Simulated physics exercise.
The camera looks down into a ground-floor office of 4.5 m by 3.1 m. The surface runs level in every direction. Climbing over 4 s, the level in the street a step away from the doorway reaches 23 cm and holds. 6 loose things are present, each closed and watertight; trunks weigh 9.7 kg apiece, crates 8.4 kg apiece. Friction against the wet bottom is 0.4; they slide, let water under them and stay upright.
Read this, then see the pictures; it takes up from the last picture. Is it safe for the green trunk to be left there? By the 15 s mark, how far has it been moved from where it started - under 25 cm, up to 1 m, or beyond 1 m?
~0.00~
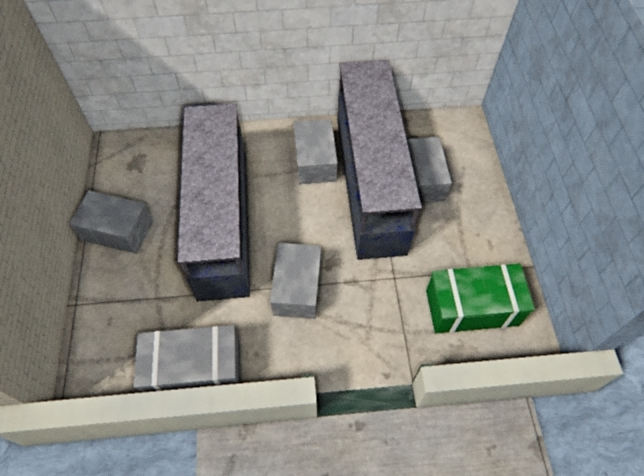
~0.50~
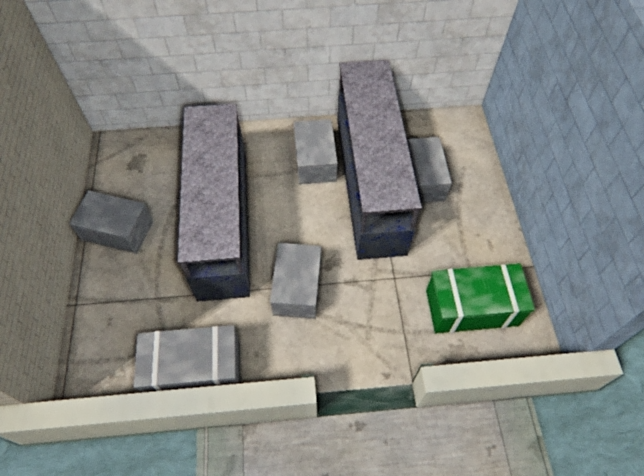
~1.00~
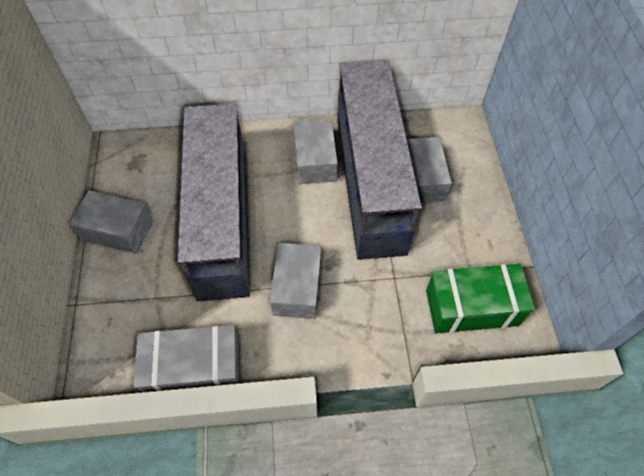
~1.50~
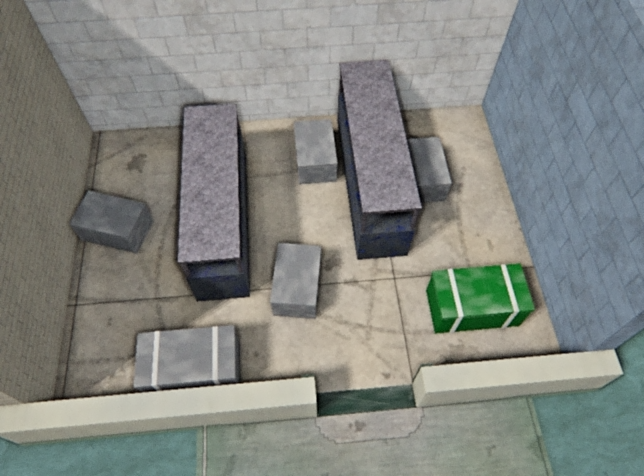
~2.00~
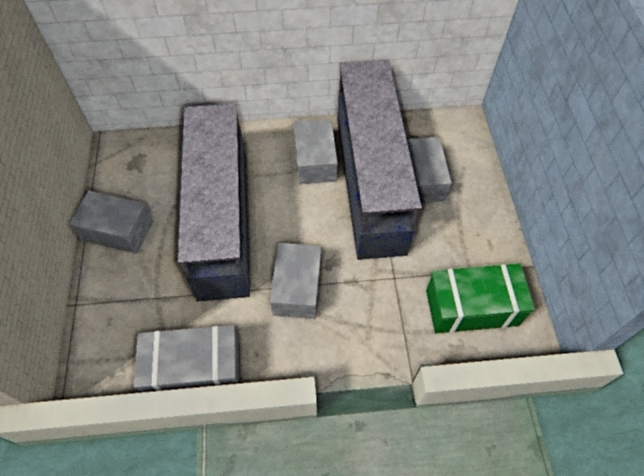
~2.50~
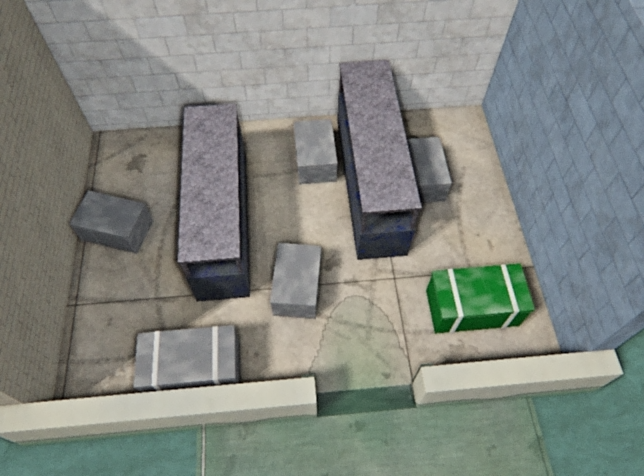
It has been moved under 25 cm.
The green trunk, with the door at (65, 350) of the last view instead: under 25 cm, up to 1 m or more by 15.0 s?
The green trunk drifts well away.
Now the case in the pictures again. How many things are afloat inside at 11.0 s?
I count 6.
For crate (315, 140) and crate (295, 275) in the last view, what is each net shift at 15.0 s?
Respectively 20 and 120 cm.
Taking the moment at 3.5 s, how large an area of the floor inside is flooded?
I'd estimate close to 2.5 m2.
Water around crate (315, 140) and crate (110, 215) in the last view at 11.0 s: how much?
First roughly 13 cm, second roughly 6 cm.
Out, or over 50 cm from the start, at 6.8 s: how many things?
I make it 1 by then.
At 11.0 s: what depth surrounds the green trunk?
The depth there is around 7 cm.
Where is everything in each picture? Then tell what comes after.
In the first frame, the green trunk at (483, 290), on the bottom; 0.0 m2 under water; 0 of 6 have shifted.
In the second frame, the green trunk at (483, 290), on the bottom; water covers 0.0 m2; 0 of 6 have shifted.
In the third frame, the green trunk at (483, 290) rests on the ground; 0.0 m2 under water; 0 of 6 have shifted.
In the fourth frame, the green trunk at (483, 290), on the bottom; 0.0 m2 under water; 0 of 6 have shifted.
In the fifth frame, the green trunk at (483, 290), on the bottom; 0.0 m2 under water; 0 of 6 have shifted.
In the sixth frame, the green trunk at (483, 290) rests on the ground; water covers 0.5 m2; 0 of 6 have shifted.
After 3.5 s the green trunk is near (483, 290), 0.0 m from its start, aground; 0 afloat.
After 6.8 s the green trunk is near (516, 303), 0.3 m from its start, afloat; 3 afloat.
After 11.0 s the green trunk is near (497, 288), 0.1 m from its start, afloat; 6 afloat.
After 15.0 s the green trunk is near (492, 279), 0.1 m from its start, afloat; 6 afloat.
